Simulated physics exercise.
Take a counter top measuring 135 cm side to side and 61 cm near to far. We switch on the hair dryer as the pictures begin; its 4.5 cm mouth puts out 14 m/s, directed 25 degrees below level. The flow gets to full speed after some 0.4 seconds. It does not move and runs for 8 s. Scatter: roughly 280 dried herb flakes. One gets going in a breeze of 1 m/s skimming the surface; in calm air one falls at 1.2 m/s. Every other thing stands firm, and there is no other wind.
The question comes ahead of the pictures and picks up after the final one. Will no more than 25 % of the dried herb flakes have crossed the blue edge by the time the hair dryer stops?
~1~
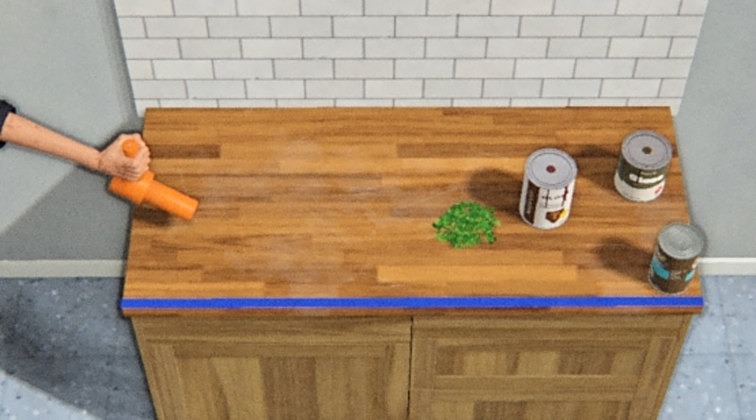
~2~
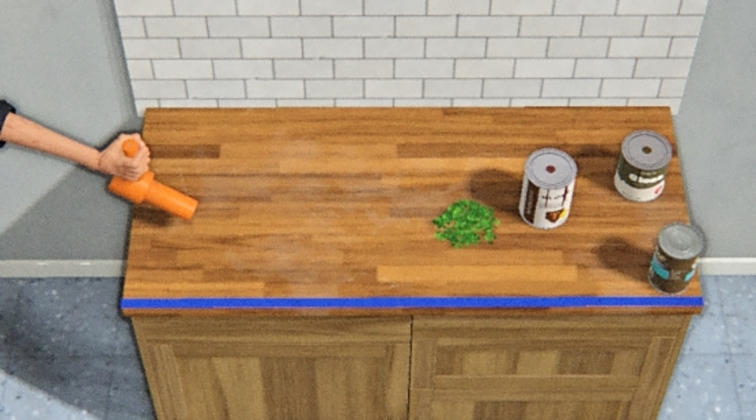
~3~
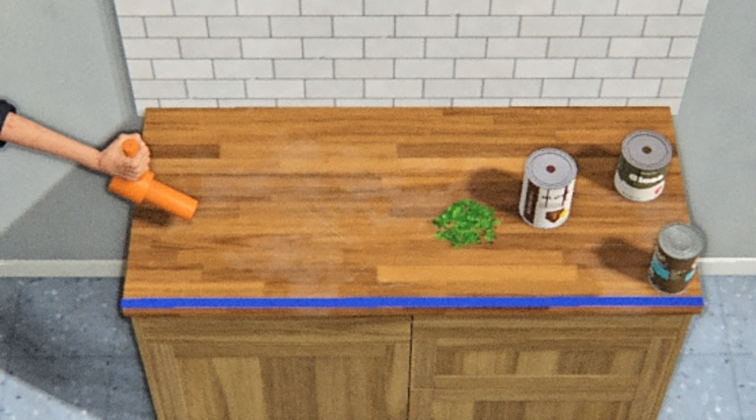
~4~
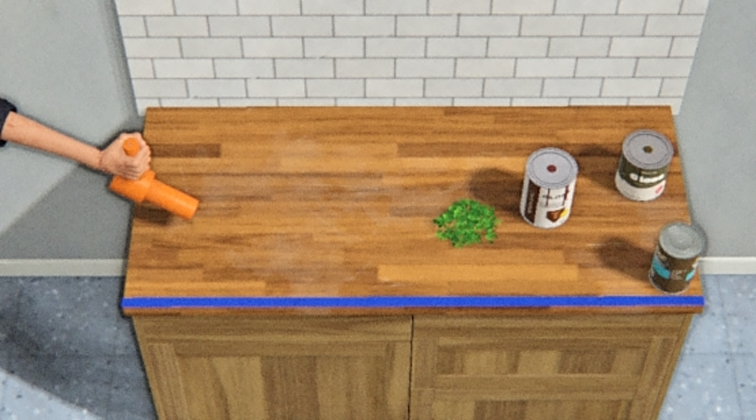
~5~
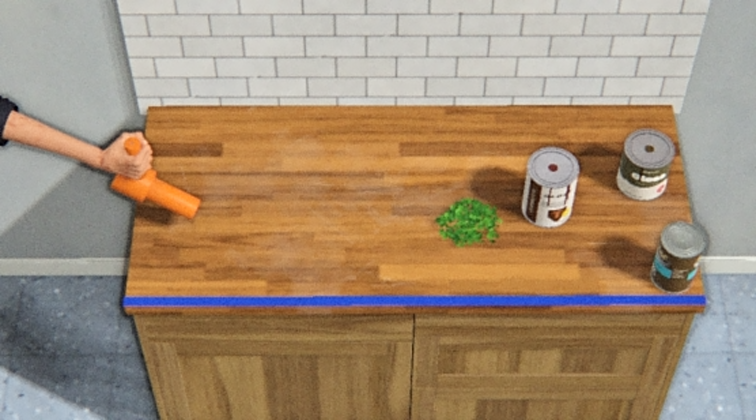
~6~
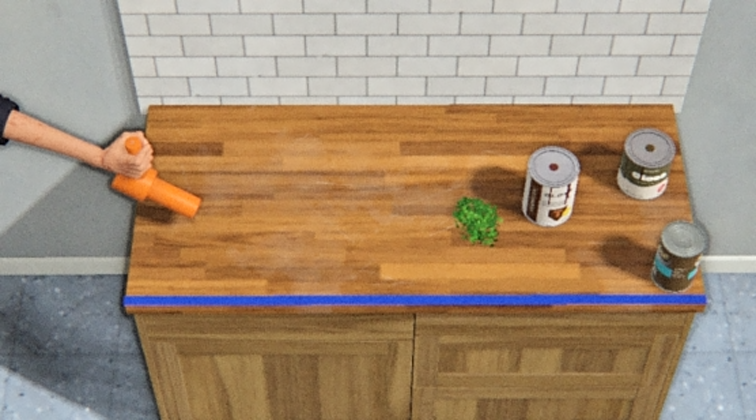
I'd bet the limit of a quarter at that edge holds.
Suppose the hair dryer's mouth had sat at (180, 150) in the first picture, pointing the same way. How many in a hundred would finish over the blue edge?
Then the share would be close to 60 percent.
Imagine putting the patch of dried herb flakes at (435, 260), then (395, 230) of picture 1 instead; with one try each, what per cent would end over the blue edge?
50 %, 0 %.
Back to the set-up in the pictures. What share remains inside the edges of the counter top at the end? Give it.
I'd put it at some 5 %.
Then, 1.2 s after the last picture, 31 % are on the move or not yet settled, 0 % are over the blue edge; the middle of those still in play is near (531, 219).
Then, 2.2 s after the last picture, 18 % are on the move or not yet settled, 1 % are over the blue edge; the middle of those still in play is near (570, 233).
Then, 4.0 s after the last picture, 8 % are on the move or not yet settled, 1 % are over the blue edge.
Then, 7.6 s after the last picture, at the end, 1 % are over the blue edge.
